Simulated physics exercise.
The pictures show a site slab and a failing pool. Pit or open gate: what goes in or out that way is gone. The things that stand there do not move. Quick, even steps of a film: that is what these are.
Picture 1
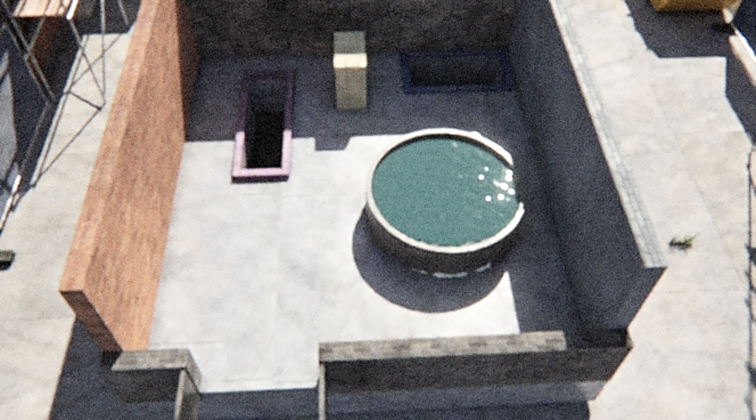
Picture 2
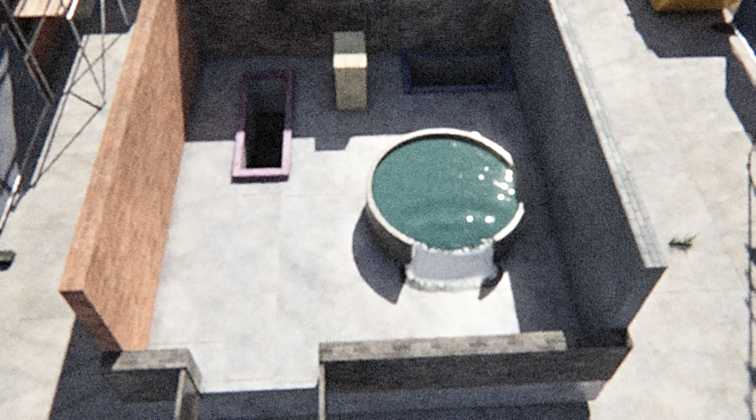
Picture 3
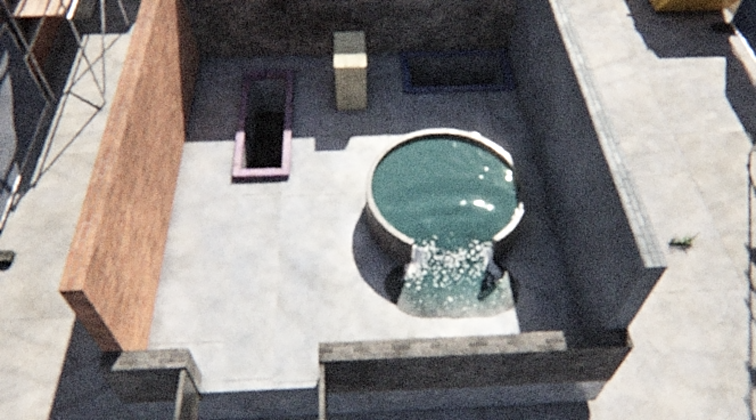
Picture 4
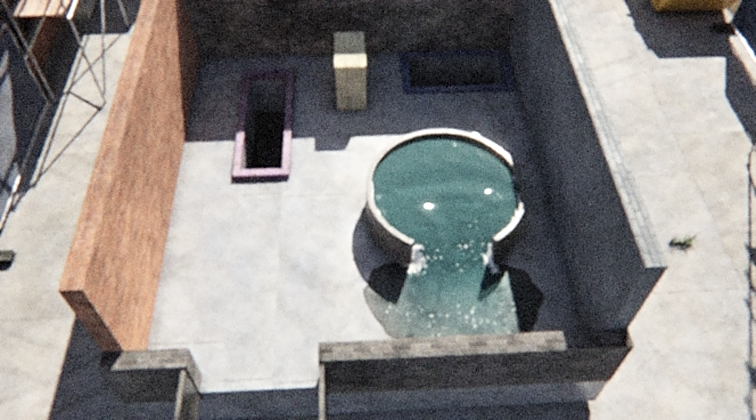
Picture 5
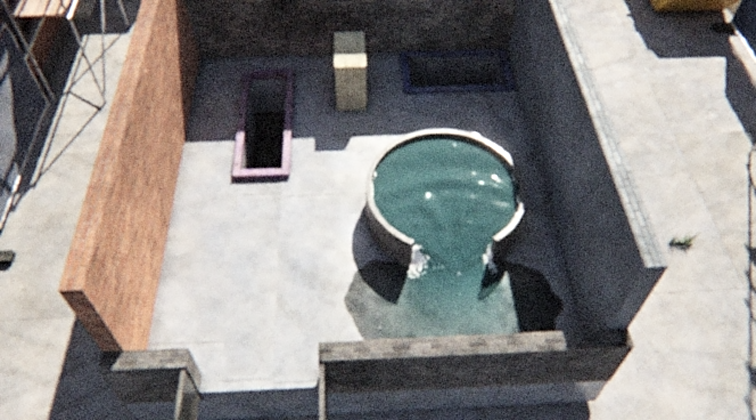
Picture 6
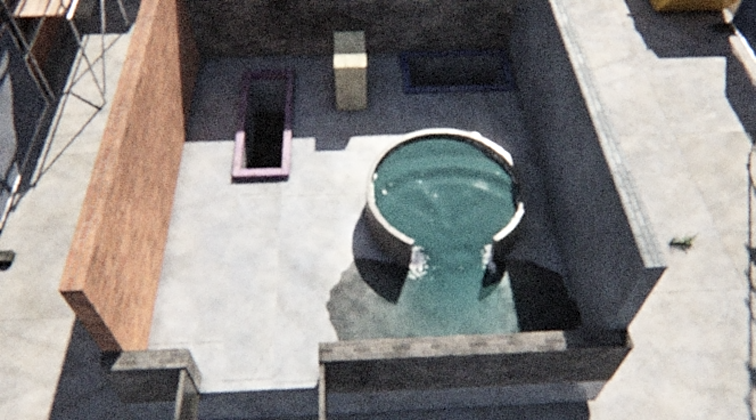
At the start, a round pool of still green water stands inside a walled concrete yard, near a purple-rimmed pit and a pale block. Water then bursts from the pool's front side and pours onto the slab, spreading toward the low front wall and then leftward along it.
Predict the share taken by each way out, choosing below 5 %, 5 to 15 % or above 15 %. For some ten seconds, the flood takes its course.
The gate lands in the middle band - five to fifteen per cent. The purple pit lands in the bottom band - below five per cent. The blue pit lands in the middle band - five to fifteen per cent.
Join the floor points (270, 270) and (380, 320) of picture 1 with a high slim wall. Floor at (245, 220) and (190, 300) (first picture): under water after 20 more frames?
In turn, the first is spared and the second submerged.
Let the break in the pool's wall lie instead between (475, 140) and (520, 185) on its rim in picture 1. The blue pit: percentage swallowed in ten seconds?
Roughly 45 per cent goes to the blue pit.
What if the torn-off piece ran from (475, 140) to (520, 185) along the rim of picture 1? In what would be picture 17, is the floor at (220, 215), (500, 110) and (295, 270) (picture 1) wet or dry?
First spot spared, second spot submerged, third spot spared.
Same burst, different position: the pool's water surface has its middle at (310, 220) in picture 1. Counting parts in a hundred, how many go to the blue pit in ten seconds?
I'd put the blue pit at 2 % of the whole.
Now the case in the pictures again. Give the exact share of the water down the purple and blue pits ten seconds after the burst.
Roughly 0 percent first, and 10 percent second.
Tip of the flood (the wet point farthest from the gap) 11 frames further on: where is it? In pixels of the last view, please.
Farthest reach: (172, 375).
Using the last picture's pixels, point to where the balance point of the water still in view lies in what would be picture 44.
I'd say around (392, 240).
A moment on, water covers 15 % of the floor; the gate 0 %, the purple pit 0 %, the blue pit 0 %.
Next, water covers 25 % of the floor; the gate 1 %, the purple pit 0 %, the blue pit 0 %.
Then, water covers 45 % of the floor; the gate 2 %, the purple pit 0 %, the blue pit 0 %.
Later, water covers 65 % of the floor; the gate 5 %, the purple pit 0 %, the blue pit 6 %.
In the end, water covers 90 % of the floor; the gate 8 %, the purple pit 0 %, the blue pit 9 %.
